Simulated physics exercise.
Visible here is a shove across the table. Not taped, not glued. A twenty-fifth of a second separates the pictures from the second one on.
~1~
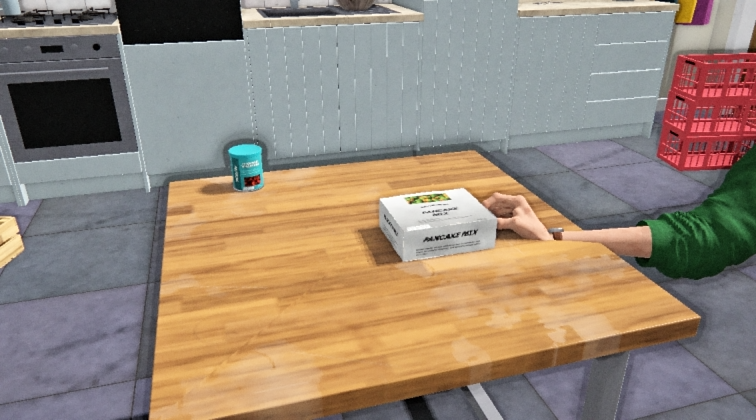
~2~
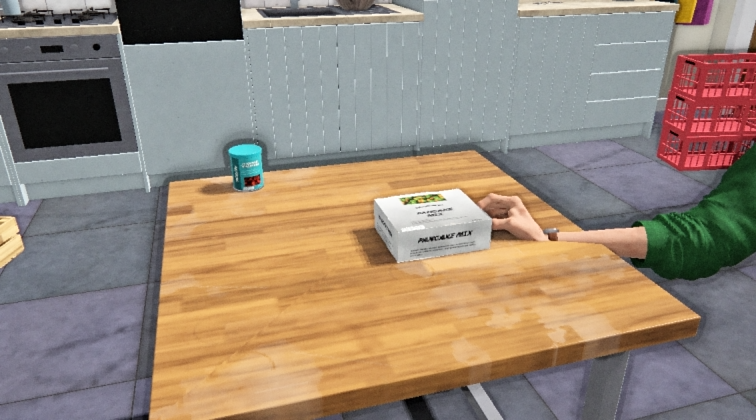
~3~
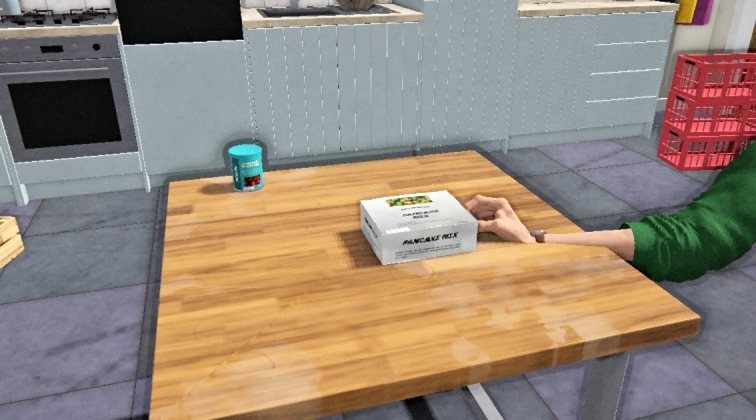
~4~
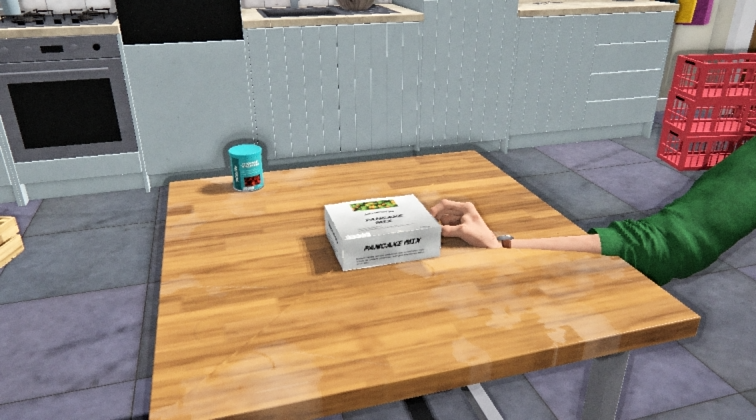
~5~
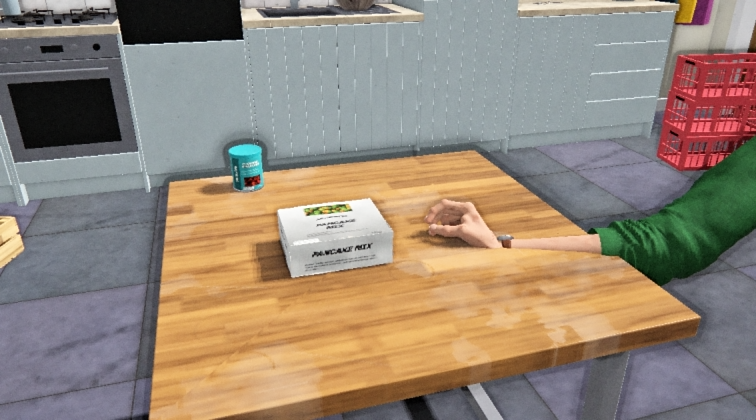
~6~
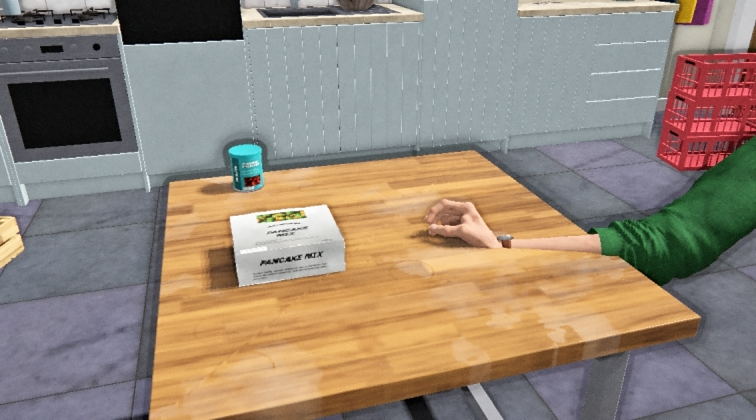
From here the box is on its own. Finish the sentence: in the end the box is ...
Off the table.
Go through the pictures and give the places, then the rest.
The first picture shows under the hand; white box (436, 223).
The second picture shows under the hand; white box (430, 223).
The third picture shows under the hand; white box (416, 225).
The fourth picture shows white box (381, 230).
The fifth picture shows white box (334, 235) slid a little.
The sixth picture shows white box (286, 243) slid about its own width.
Then, 0.10 s after the last picture, white box slid well along near (170, 259).
Then, 0.30 s after the last picture, white box now off the table.
Then, 0.40 s after the last picture, things are still on the move.
Then, 0.50 s after the last picture, as before.
By the end, off the table, white box.
